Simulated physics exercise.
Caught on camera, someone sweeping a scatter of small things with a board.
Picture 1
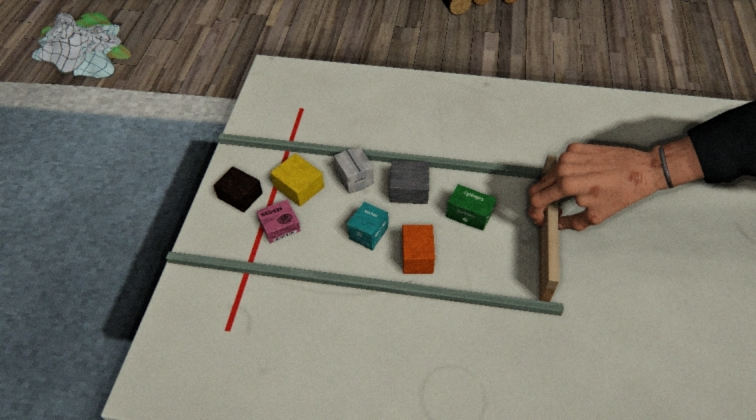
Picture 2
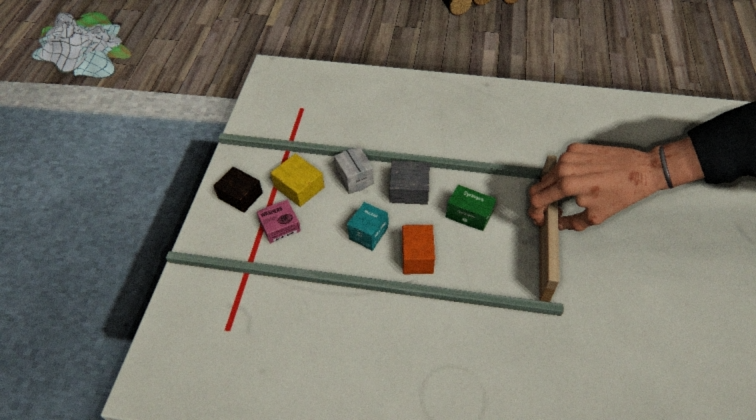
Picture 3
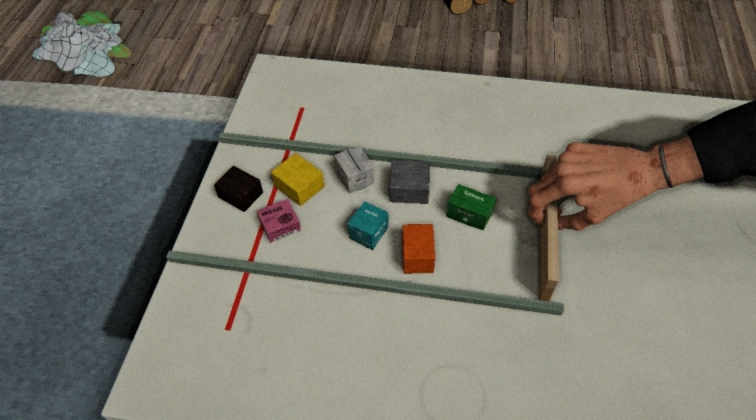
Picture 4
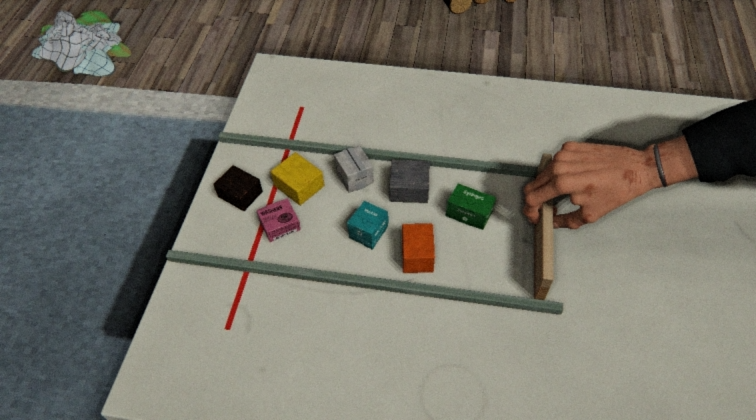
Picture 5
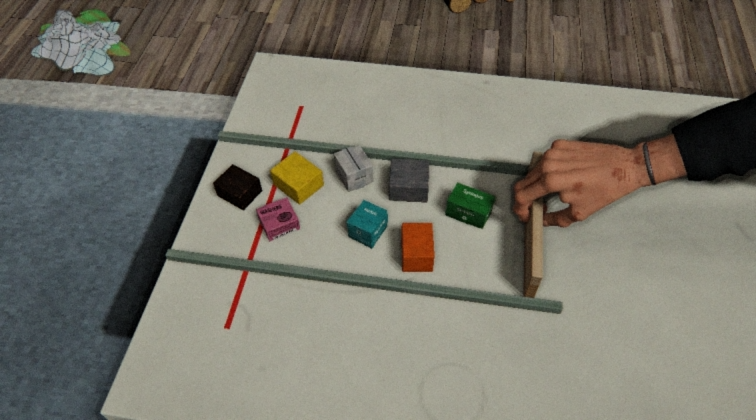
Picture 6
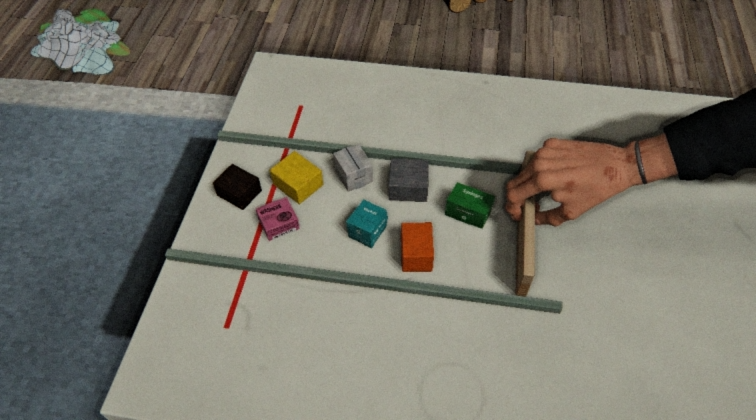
In the video, a hand holds a wooden board upright between two rails on a table and slides it slightly left toward scattered colourful blocks and boxes near a red line, while the small objects stay still.
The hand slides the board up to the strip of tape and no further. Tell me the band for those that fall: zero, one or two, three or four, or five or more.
The number that fall off is one or two.
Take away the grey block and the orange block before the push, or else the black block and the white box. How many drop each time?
0 in the first case, 0 in the second.
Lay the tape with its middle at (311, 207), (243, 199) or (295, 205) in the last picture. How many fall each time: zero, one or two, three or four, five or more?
In that order: None at all; three to four; no fall at all.
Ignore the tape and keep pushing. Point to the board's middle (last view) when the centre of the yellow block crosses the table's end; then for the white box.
At (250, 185) for the yellow block; at (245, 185) for the white box.
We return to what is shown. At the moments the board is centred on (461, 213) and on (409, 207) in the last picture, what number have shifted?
First 2, then 5.
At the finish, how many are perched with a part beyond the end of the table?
The number is 2.
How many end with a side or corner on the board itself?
In contact: 3.
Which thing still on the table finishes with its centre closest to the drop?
It is the pink box.
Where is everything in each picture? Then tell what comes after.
In the first picture, black block (238, 189); pink box (279, 221); yellow block (298, 180); board (548, 226); tape (270, 205).
In the second picture, pink box (279, 221); grey block (410, 183).
In the third picture, yellow block (298, 179); orange block (418, 249).
In the fourth picture, black block (238, 188); turquoise box (368, 225).
In the fifth picture, pink box (278, 219); green box (470, 206).
In the sixth picture, black block (238, 187); pink box (278, 219); yellow block (297, 177); board (526, 221); tape (269, 202).
Soon after, none off yet; black block at rest near (238, 187); pink box at rest near (278, 219); yellow block at rest near (297, 177).
After that, none off yet; black block at rest near (238, 187); pink box displaced a little near (259, 215); yellow block moving near (287, 179).
In the end, the number that fall off is one or two; gone, black block.
